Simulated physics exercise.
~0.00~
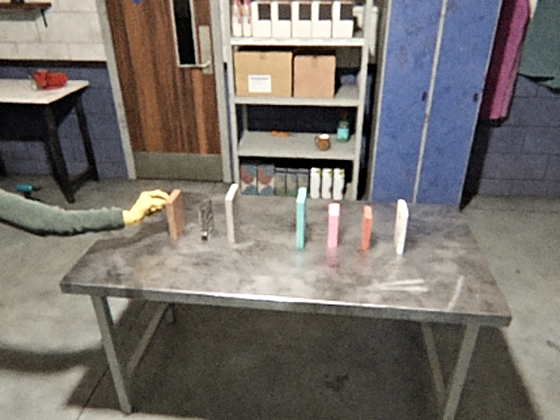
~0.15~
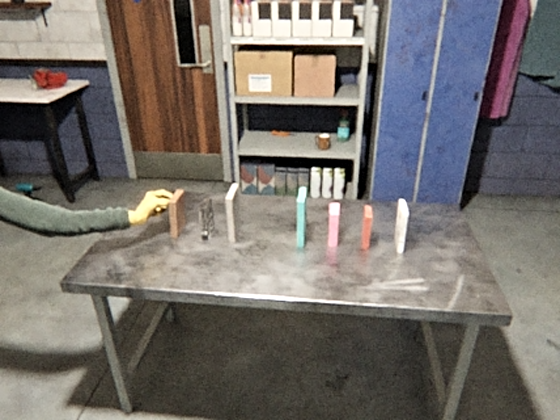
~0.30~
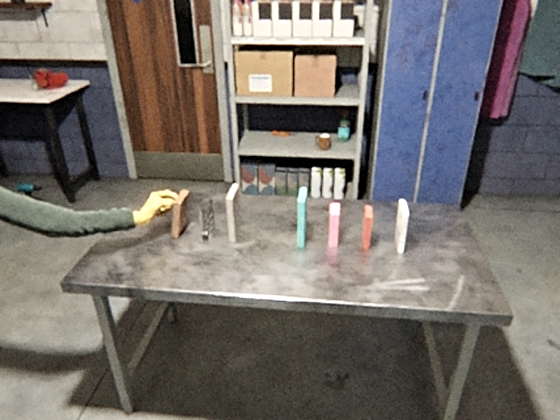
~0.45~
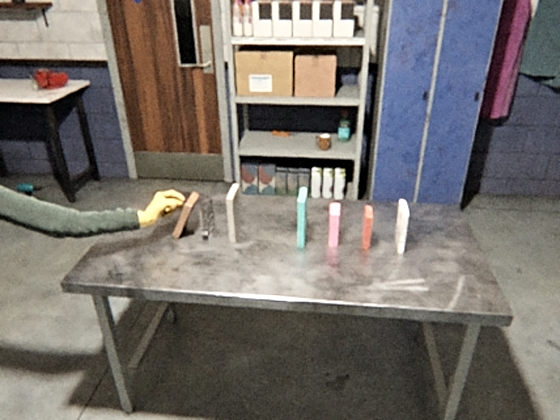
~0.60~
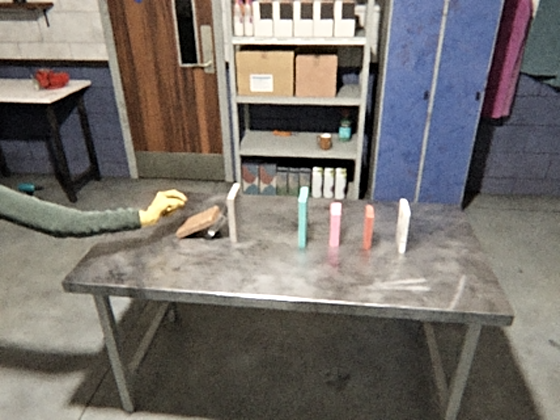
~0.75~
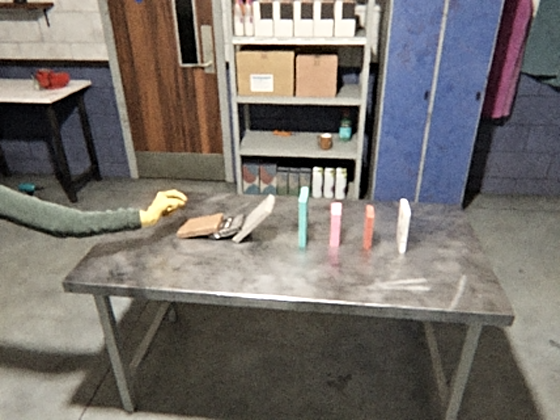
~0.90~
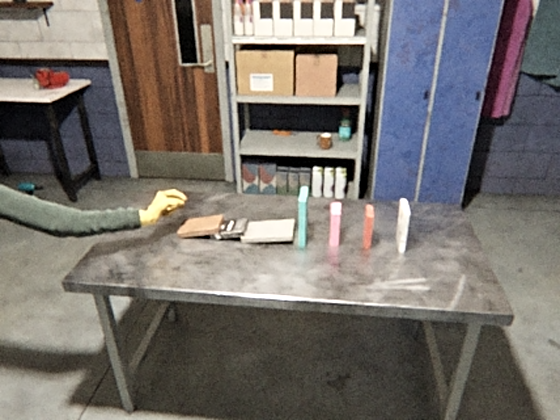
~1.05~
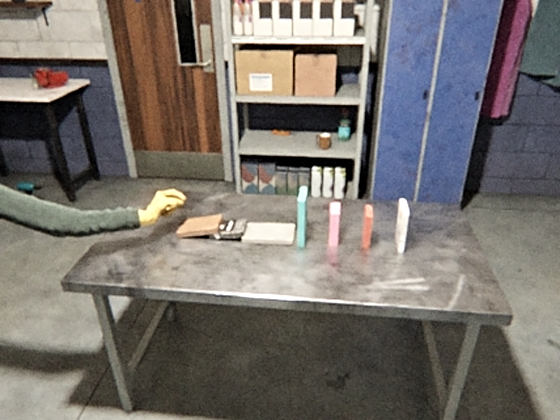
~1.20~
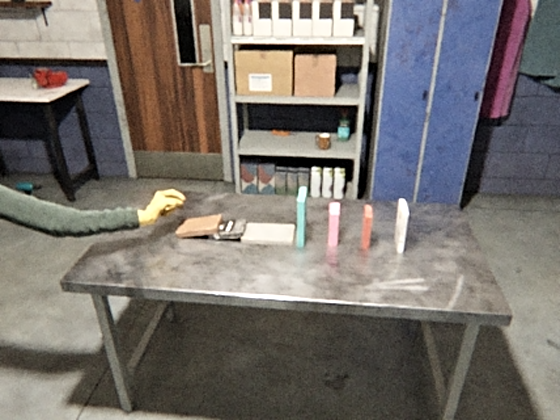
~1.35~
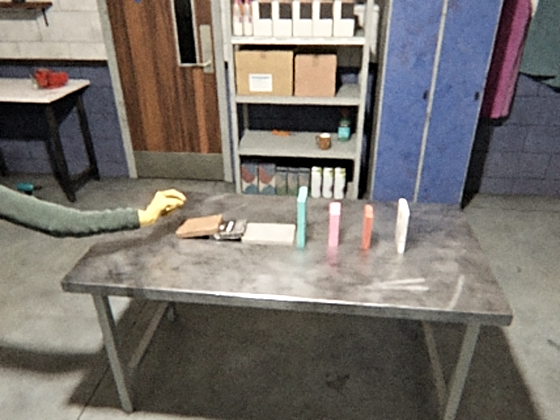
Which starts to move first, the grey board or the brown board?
The brown board starts to move first, tipping beside the gloved hand. The grey board only begins to lean later, after the brown board has gone over.
